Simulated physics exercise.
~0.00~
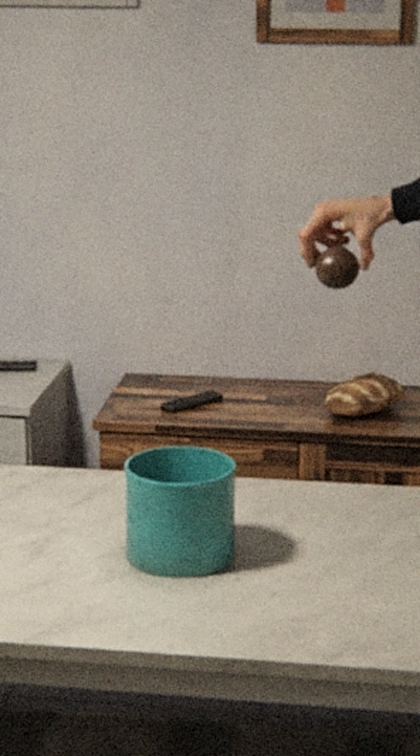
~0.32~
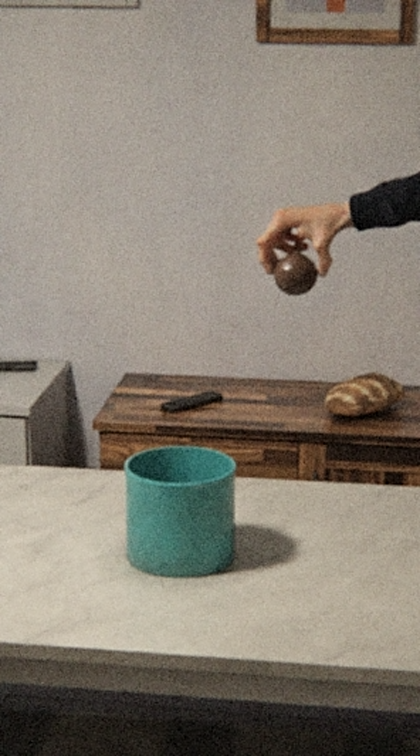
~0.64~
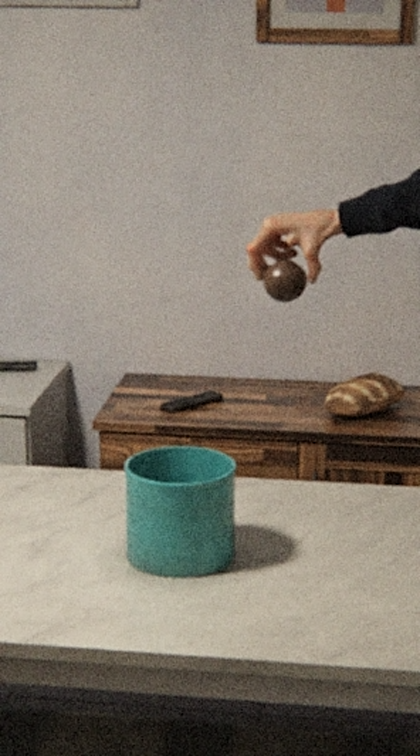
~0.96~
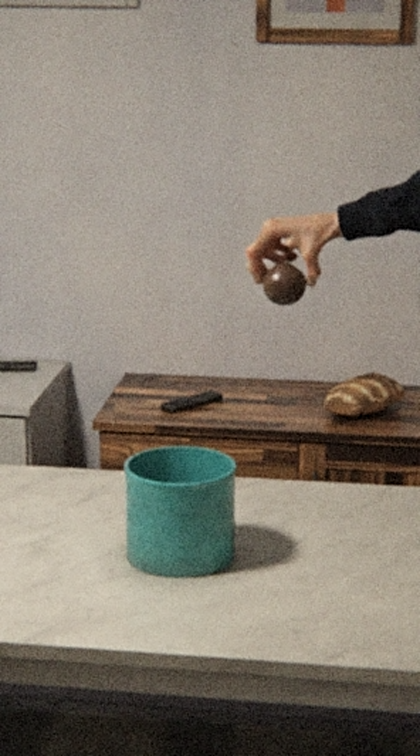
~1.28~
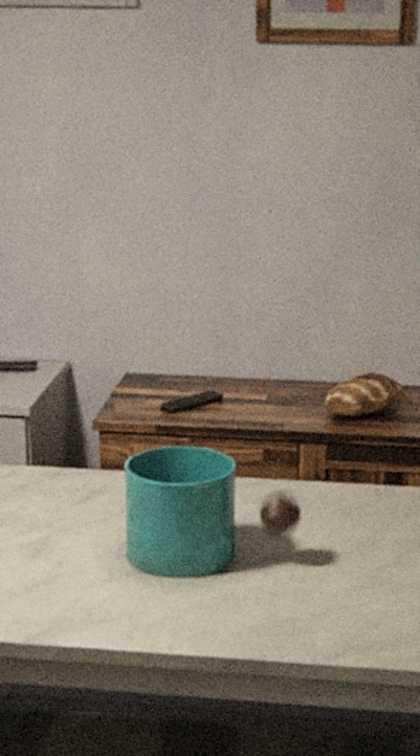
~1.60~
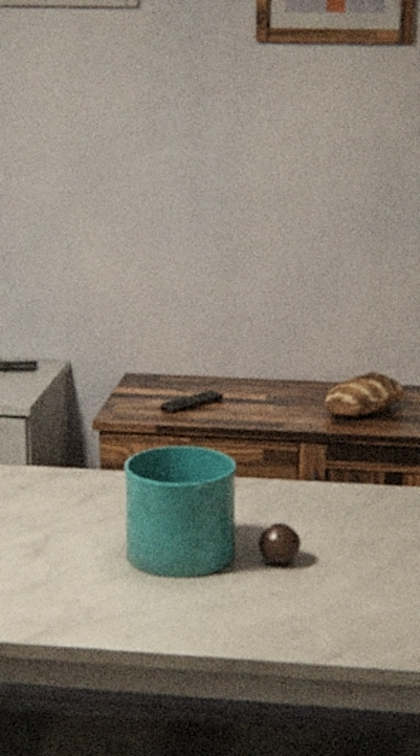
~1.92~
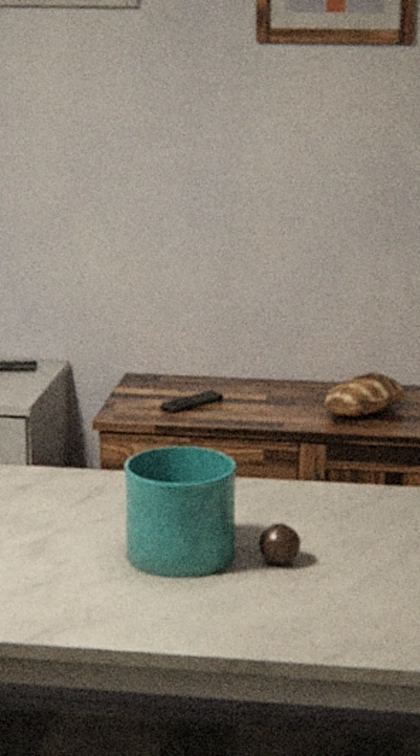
In a room with a pale wall, a teal container stands open on a light countertop, with a loaf of bread and a dark remote on the wooden cabinet behind. A hand reaches in from the right, holding a brown onion high above the counter. It moves left and dips slightly, then pauses with the onion still to the right of the container. The fingers let go and the hand withdraws as the onion drops past the container's right side. It misses the opening and comes to rest on the countertop, just right of the container.
